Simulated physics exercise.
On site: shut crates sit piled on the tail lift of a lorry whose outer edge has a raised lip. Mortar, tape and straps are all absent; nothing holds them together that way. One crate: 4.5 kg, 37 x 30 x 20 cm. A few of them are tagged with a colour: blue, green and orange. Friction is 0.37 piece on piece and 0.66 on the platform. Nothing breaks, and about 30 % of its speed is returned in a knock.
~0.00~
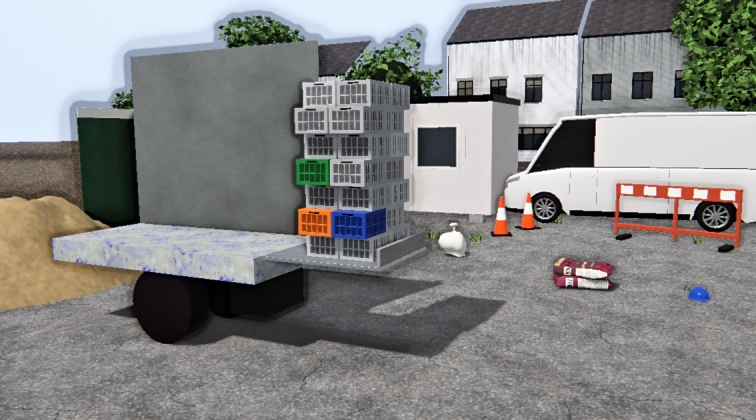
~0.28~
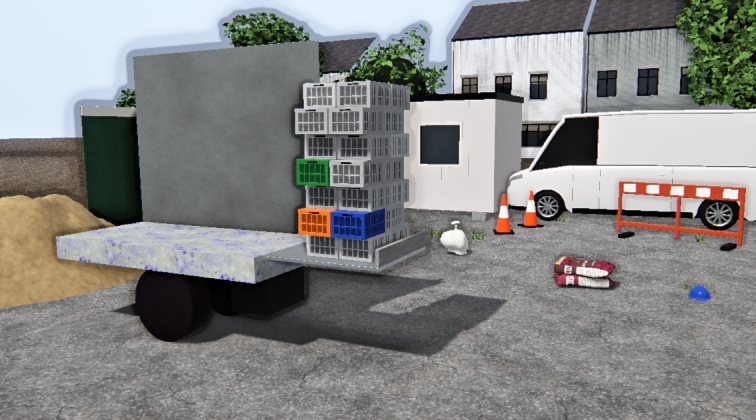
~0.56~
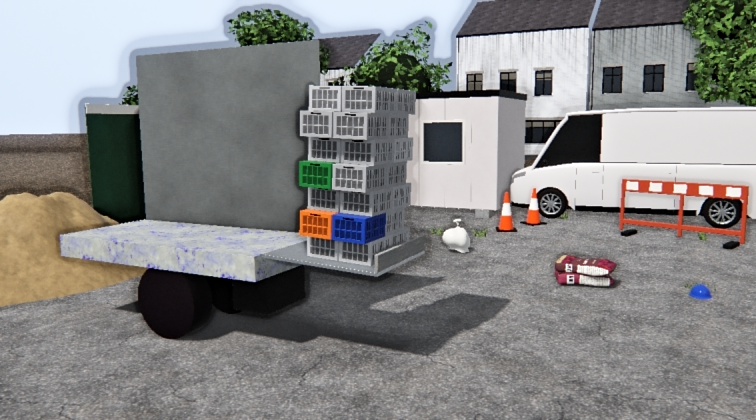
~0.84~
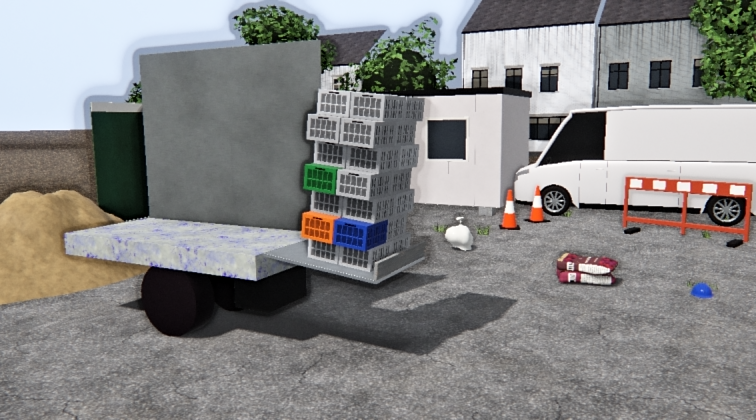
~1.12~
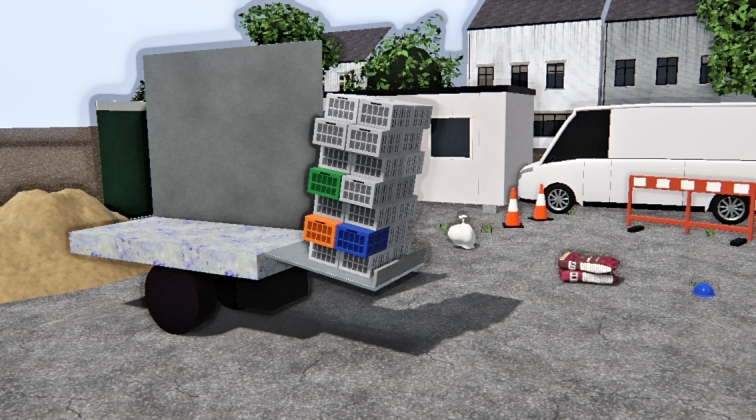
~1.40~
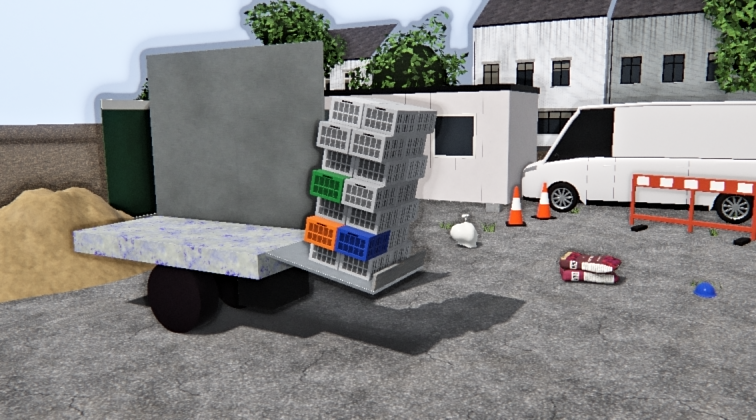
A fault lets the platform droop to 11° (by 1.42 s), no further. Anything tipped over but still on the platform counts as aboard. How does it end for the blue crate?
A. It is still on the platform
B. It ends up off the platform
The answer is B.
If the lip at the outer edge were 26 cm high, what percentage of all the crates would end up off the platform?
Then 60 per cent.
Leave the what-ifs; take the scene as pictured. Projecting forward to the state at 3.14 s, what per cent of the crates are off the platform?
At that instant, 80 percent.
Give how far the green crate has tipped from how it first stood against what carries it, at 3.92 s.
Near 140 degrees from how it began.
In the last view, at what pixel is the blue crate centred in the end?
In the final picture it sits close to (425, 354).
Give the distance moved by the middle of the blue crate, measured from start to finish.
Straight-line shift: Approx. 120 cm.
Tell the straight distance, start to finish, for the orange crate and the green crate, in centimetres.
About: Orange 10, green 200.
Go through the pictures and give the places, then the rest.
In the first picture (places mark the middle of the side facing us; the camera moves round a little; leans and shifts are taken against what carries them), platform's outer corner (378, 270) slope 0°; blue crate (348, 225); green crate (312, 172); orange crate (314, 223); nothing disturbed.
Platform's outer corner (377, 270) slope 0°; blue crate (347, 226), in the second picture.
Platform's outer corner (376, 275) slope 3°; blue crate (348, 229), in the third picture.
Platform's outer corner (374, 282) slope 6°; blue crate (350, 235), in the fourth picture.
Platform's outer corner (373, 289) slope 9°; blue crate (351, 241), in the fifth picture.
Platform's outer corner (372, 293) slope 11°; blue crate (352, 245); green crate (326, 187); orange crate (320, 234); nothing disturbed, in the sixth picture.
After 2.34 s, slope 11°; none of the 28 crates off the platform, 28 disturbed; blue crate leaning 11°; green crate leaning 11°.
After 2.76 s, slope 11°; 14 of the 28 crates off the platform; blue crate leaning 39°; green crate leaning 40°.
After 3.14 s, slope 11°; 22 of the 28 crates off the platform; blue crate on its side; green crate on its side.
After 3.92 s, slope 11°; 22 of the 28 crates off the platform; blue crate on its side; green crate upside down.
By the end (4.7 s), slope 11°; 22 of the 28 crates off the platform; blue crate on its side; green crate upside down; orange crate shifted 51 mm. As the last picture would show them, middles, blue crate near (425, 354), green crate near (450, 382).
